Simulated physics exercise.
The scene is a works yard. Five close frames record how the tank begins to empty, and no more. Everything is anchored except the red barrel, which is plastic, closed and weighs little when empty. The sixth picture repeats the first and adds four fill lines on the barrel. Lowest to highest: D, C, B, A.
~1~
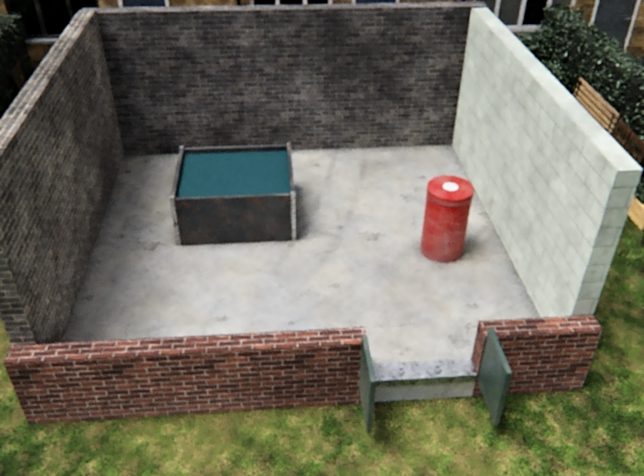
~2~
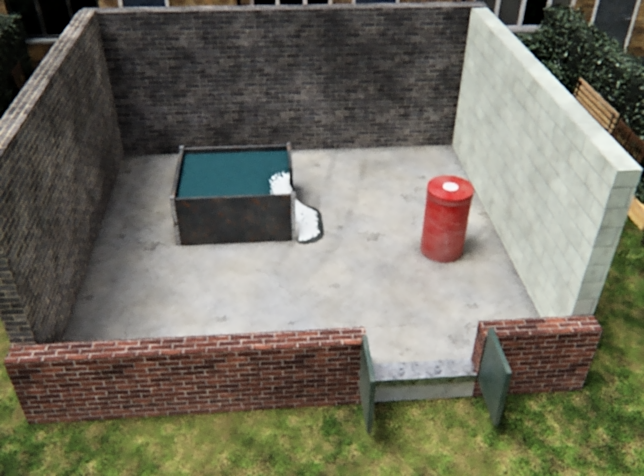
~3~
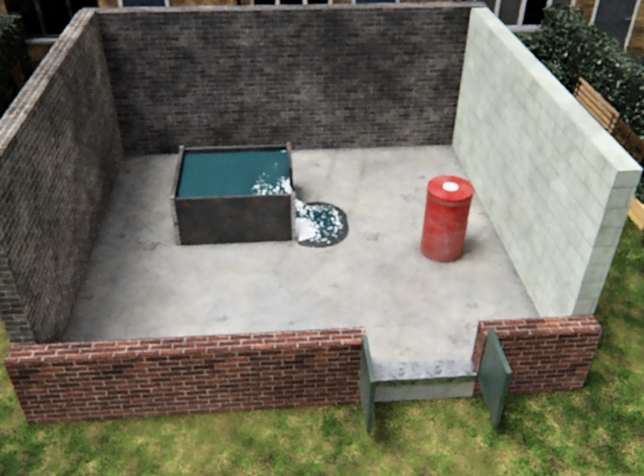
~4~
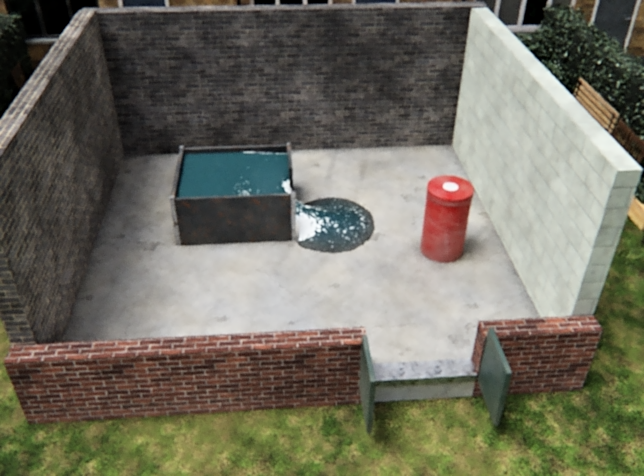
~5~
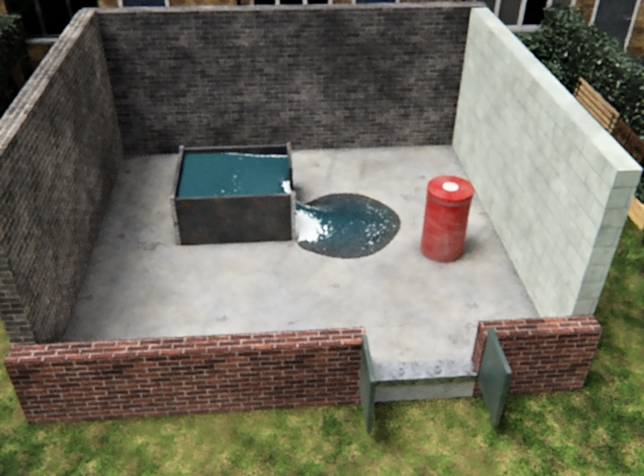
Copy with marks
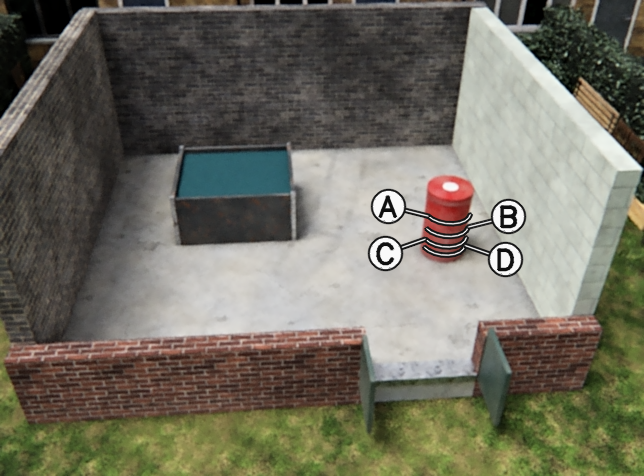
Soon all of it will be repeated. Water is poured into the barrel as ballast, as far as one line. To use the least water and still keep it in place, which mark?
Choose C.
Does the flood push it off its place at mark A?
No, that is safe.
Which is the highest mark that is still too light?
The answer is D.
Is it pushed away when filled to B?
No.
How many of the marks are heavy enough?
Three of them.
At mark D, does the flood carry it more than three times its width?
No, less.
In white, A at (453, 223); B at (451, 236); C at (449, 247); D at (448, 255); from the bottom up D, C, B, A.
For mark A, it does not move.
For mark B, it does not move.
For mark C, it does not move.
For mark D, it is pushed about twice its own width away.
